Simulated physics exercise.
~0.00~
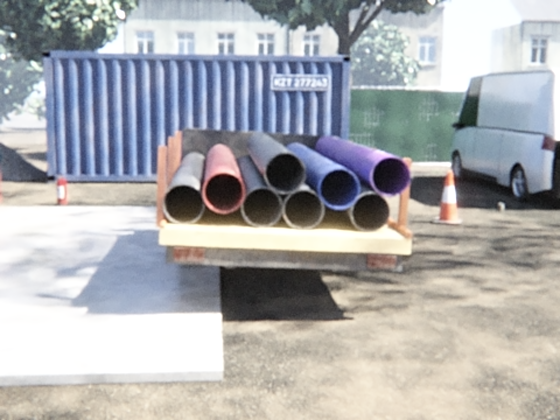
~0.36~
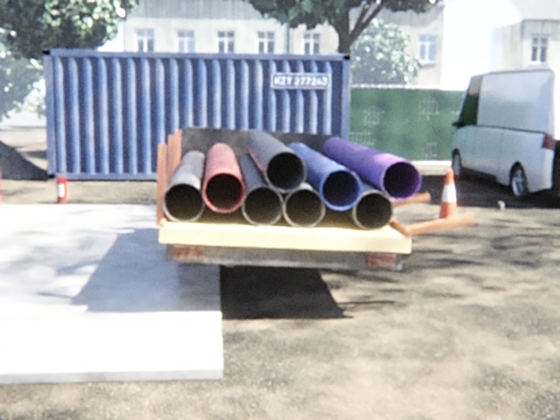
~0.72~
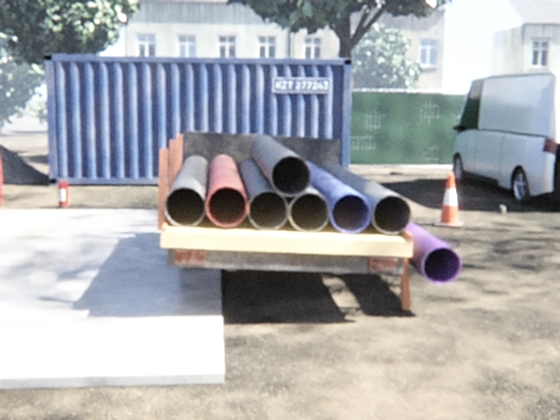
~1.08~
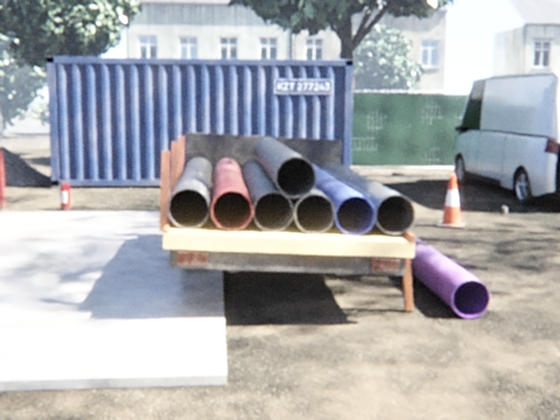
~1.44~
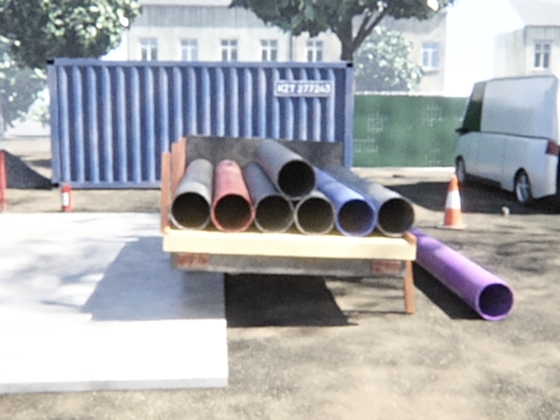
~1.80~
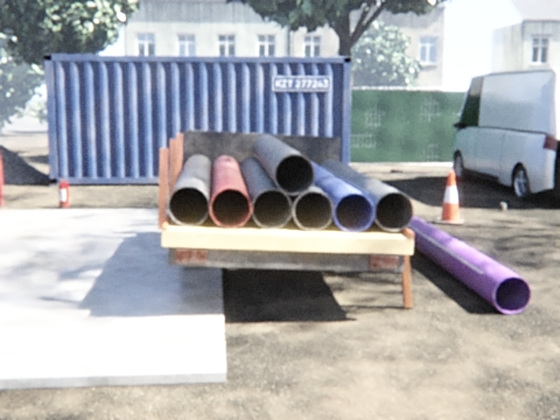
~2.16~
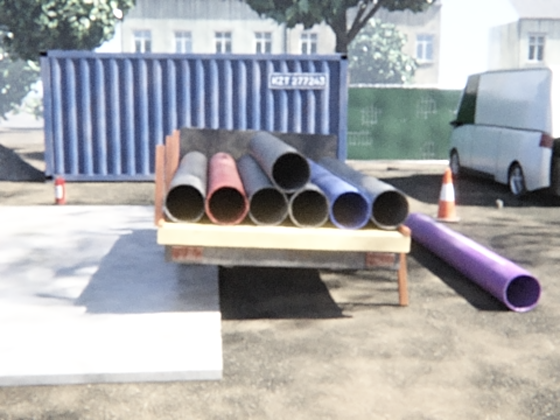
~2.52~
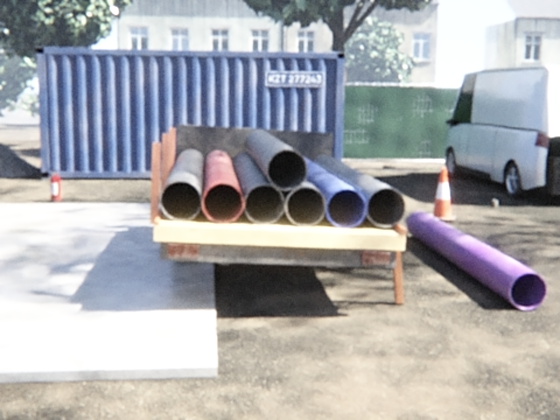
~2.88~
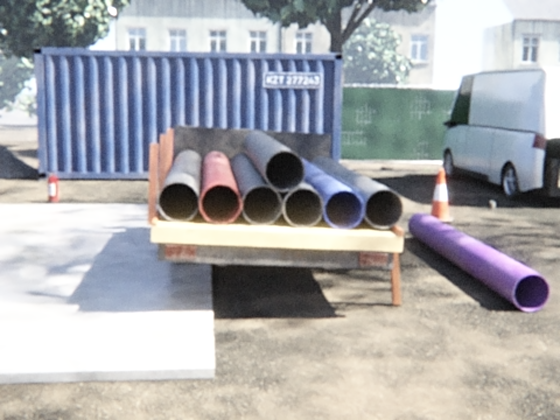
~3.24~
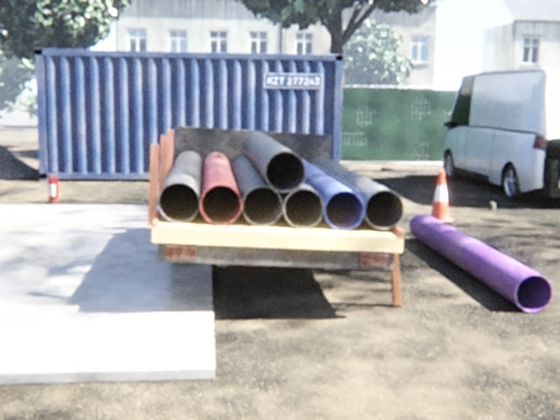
In a sunlit yard, seen from behind by a slightly swaying camera, a low trailer holds a stack of dark pipes with a red one on the left and blue and purple ones on the right. A blue container stands behind it, with a pale van and a traffic cone to the right. The posts on the right side swing down, and the purple pipe rolls off that edge as the others settle slightly. It drops to the ground and rolls a short way right. It comes to rest there, while the red, blue and dark pipes stay on the deck.
